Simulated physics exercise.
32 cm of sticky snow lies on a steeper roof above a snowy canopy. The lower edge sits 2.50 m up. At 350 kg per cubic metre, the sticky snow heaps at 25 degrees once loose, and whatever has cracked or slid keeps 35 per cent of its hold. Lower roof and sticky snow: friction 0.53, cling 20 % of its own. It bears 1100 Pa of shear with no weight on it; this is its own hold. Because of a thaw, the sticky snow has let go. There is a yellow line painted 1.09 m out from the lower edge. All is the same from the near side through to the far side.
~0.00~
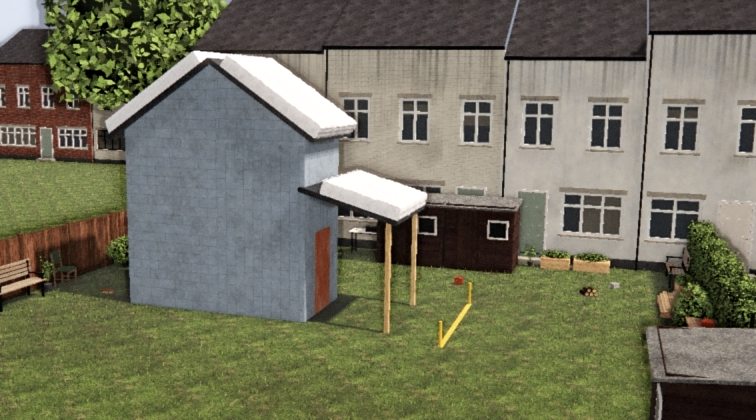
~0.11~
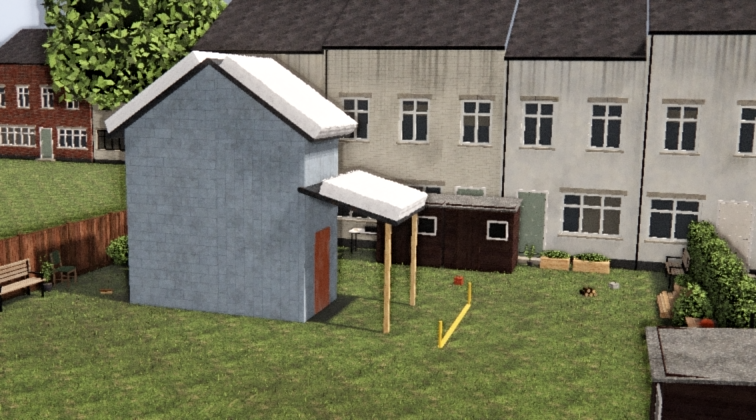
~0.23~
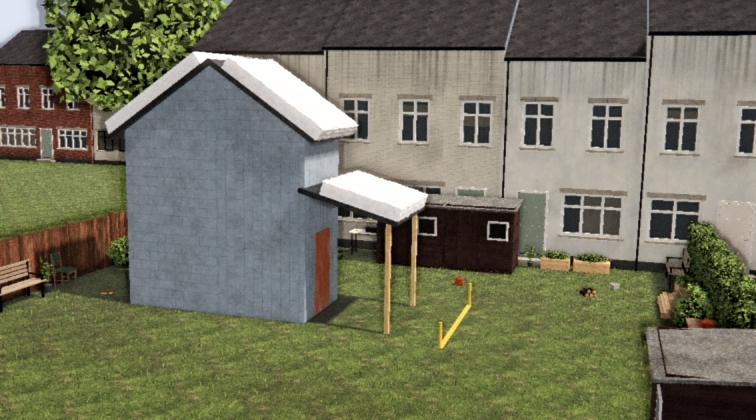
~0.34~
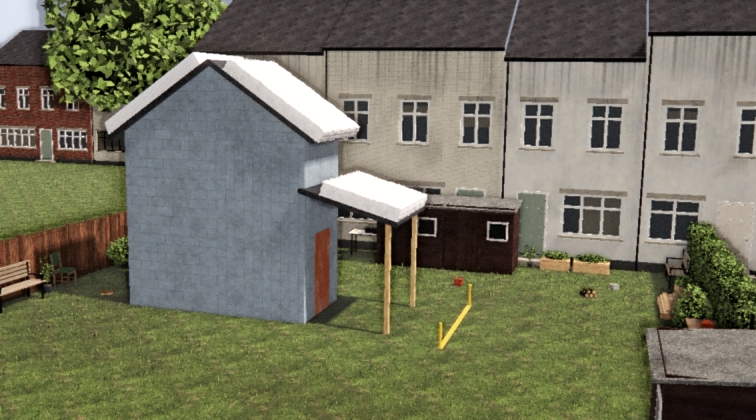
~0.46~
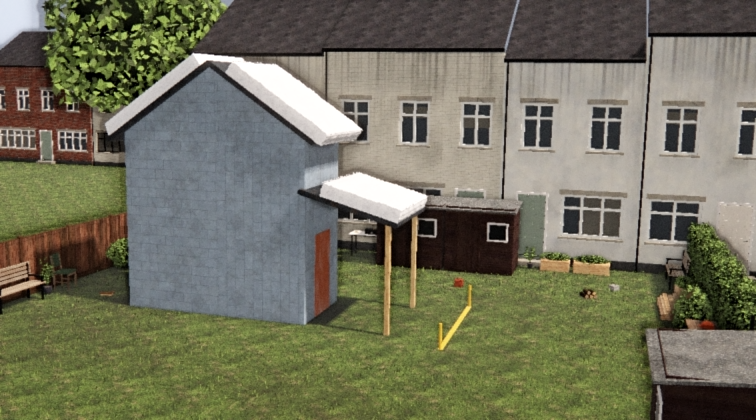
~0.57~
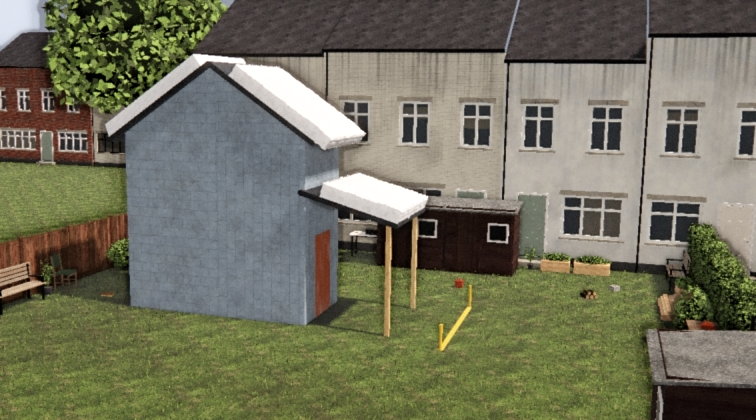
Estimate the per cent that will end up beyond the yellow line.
Roughly 10 per cent will end up beyond it.
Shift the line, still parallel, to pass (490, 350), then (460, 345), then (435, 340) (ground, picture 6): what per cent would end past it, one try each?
I'd guess near 0 %, then near 6 %, and near 16 % on the last try.
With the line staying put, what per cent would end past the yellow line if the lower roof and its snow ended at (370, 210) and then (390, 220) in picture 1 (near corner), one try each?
First 25 per cent, second 16 per cent.
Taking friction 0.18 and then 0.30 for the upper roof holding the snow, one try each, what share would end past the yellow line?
First try 30 per cent, second try 20 per cent.
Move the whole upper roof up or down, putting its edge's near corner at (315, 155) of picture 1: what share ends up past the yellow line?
Result: Near 0 %.
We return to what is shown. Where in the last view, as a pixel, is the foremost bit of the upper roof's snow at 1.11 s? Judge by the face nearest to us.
At about (353, 183).
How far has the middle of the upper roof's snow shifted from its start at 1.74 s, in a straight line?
Straight-line shift: Around 2.4 m.
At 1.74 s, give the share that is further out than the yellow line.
About 0 %.
After 1.11 s, none is below the lower edge and 0 % is past the line.
After 1.74 s, none is below the lower edge and 0 % is past the line.
After 2.37 s, 3 % is below the lower edge and 0 % is past the line.
After 3.00 s, 33 % is below the lower edge and 5 % is past the line.
After 4.60 s, at the end, 39 % is below the lower edge and 10 % is past the line.
